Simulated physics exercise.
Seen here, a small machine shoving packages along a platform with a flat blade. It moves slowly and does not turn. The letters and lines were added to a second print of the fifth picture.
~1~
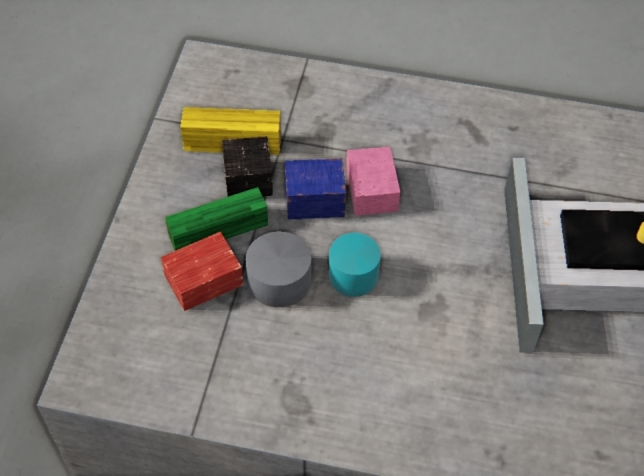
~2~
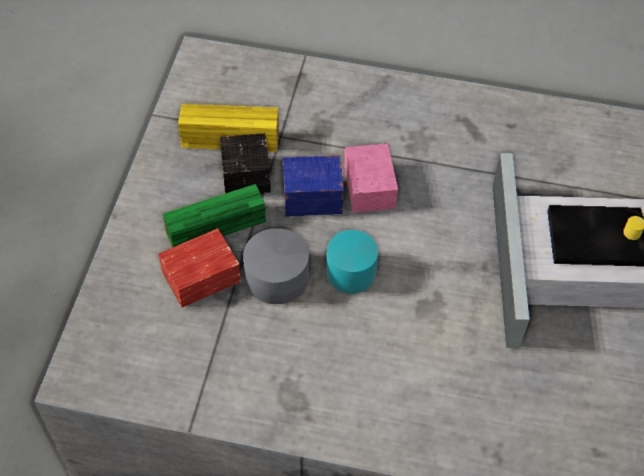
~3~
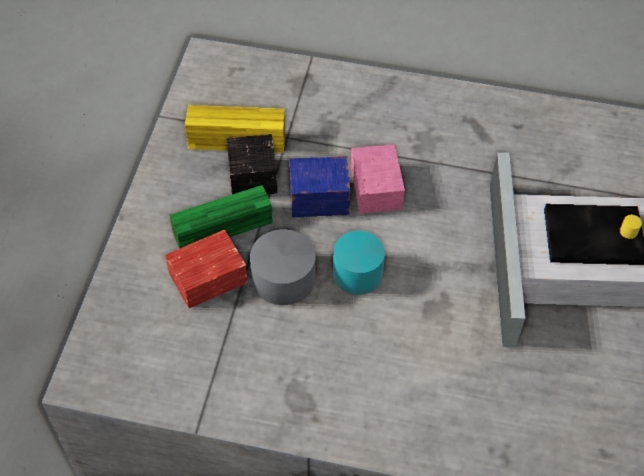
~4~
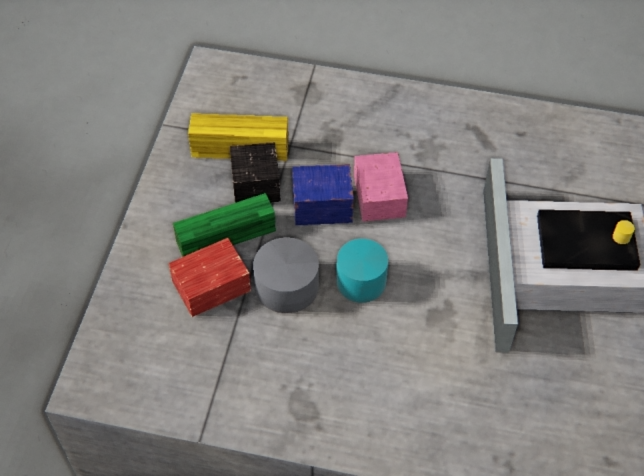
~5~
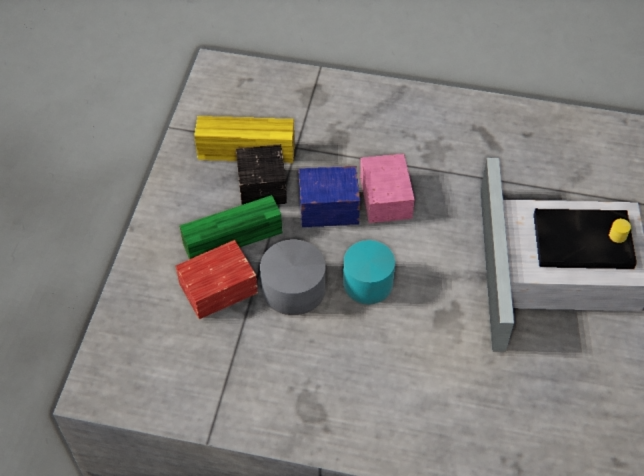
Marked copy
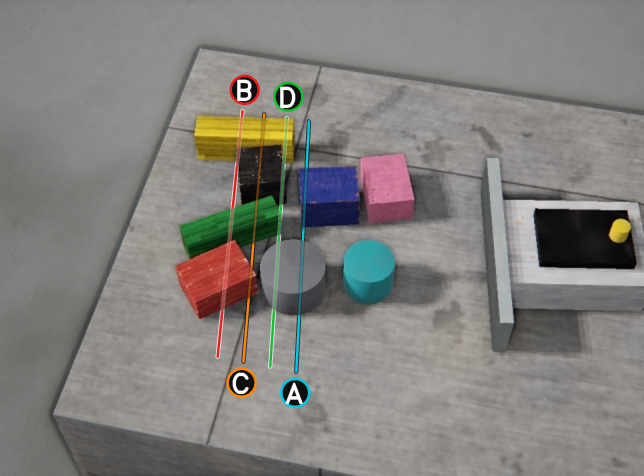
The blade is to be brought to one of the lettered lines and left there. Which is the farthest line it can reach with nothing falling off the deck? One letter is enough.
D is the last safe line.
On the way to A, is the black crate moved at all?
By then, yes.
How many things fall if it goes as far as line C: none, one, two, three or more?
One.
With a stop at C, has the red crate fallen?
By then, no.
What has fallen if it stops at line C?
The black crate.
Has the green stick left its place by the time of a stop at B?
By then, yes.
On the marked copy, A at (303, 236); B at (231, 223); C at (255, 227); D at (279, 231).
With D. Early on, robot (495, 223); yellow stick (246, 140); green stick (232, 230).
Further on, robot (415, 210); black crate (213, 168); green stick (198, 232).
At the end, robot (359, 201); black crate (161, 159); yellow stick (197, 128); nothing has fallen.
As for the rest, A is safe but short; B drops the black crate and yellow stick; C drops the black crate.
